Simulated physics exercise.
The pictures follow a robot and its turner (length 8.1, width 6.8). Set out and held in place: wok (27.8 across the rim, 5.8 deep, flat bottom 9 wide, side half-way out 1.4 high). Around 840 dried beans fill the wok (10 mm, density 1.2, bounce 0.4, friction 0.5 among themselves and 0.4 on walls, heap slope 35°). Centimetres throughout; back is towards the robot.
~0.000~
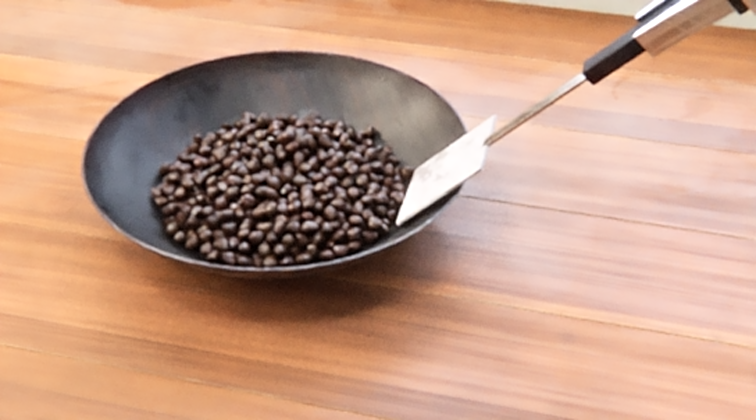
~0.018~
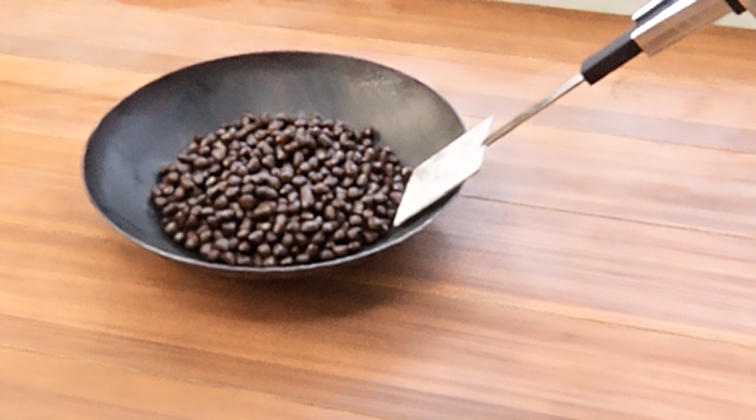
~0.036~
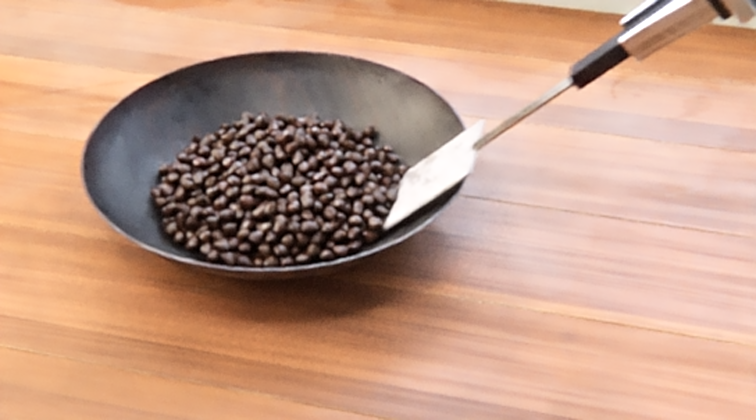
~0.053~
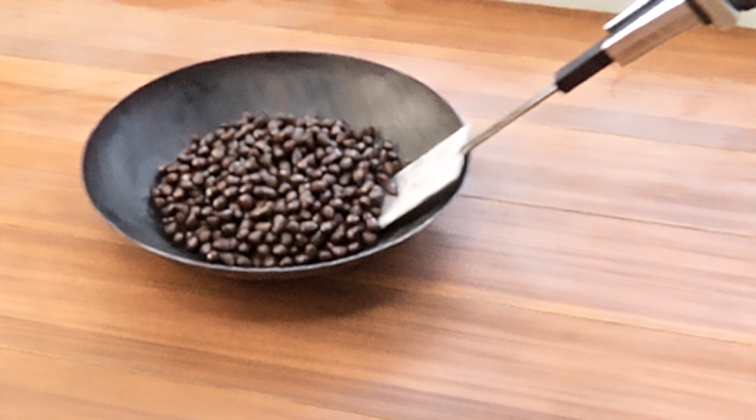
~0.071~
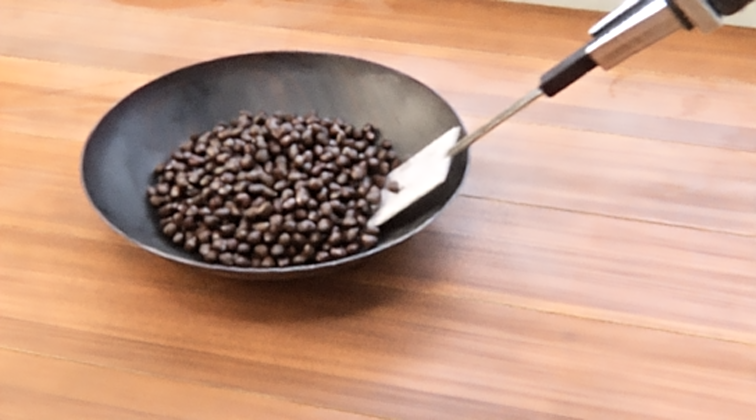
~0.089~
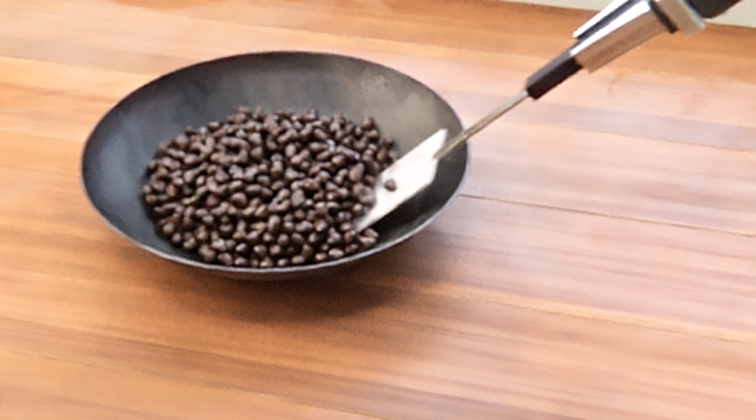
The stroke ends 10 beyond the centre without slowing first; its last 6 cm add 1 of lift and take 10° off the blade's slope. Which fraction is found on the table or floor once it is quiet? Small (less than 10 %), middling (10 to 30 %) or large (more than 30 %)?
Share on the table or floor: Middling (10 to 30 %).
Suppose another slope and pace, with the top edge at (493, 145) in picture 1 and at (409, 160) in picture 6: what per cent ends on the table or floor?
About 30 per cent.
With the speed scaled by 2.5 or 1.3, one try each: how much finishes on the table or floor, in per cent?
About 40 and 30 per cent.
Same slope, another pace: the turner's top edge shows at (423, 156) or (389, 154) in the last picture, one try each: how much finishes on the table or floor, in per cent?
Some 25 and 35 per cent.
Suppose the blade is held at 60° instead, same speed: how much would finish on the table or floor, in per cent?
Then about 20 per cent.
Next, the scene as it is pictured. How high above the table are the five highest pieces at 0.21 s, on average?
Roughly 5 cm.
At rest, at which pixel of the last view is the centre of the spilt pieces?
Near (62, 163).
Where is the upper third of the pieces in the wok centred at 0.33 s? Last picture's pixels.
Near (156, 131).
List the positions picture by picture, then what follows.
In the first frame, the turner top edge at (489, 141), sloping 46°; upper third of the load around (283, 174), from x 155 to 410, top at y 115; 842 in the wok.
In the second frame, the turner top edge at (487, 142), sloping 46°; upper third of the load around (283, 174), from x 155 to 410, top at y 115.
In the third frame, the turner top edge at (477, 145), sloping 46°; upper third of the load around (283, 174), from x 155 to 405, top at y 120.
In the fourth frame, the turner top edge at (464, 150), sloping 46°; upper third of the load around (285, 172), from x 155 to 410, top at y 115.
In the fifth frame, the turner top edge at (450, 153), sloping 46°; upper third of the load around (277, 169), from x 150 to 410, top at y 115.
In the sixth frame, the turner top edge at (437, 155), sloping 46°; upper third of the load around (272, 165), from x 150 to 410, top at y 110; 842 in the wok.
After 0.21 s, sloping 46°, highest piece 5 above the table; 842 in the wok.
After 0.33 s, sloping 43°, highest piece 8 above the table; 835 in the wok, 7 on the blade or in flight.
After 0.59 s, sloping 36°, highest piece 8 above the table; 687 in the wok, 147 on the table or floor, 8 on the blade or in flight.
After 1.64 s, sloping 36°, highest piece 7 above the table; 684 in the wok, 158 on the table or floor.
In the end, 684 in the wok, 158 on the table or floor. That is 19 % on the table or floor.
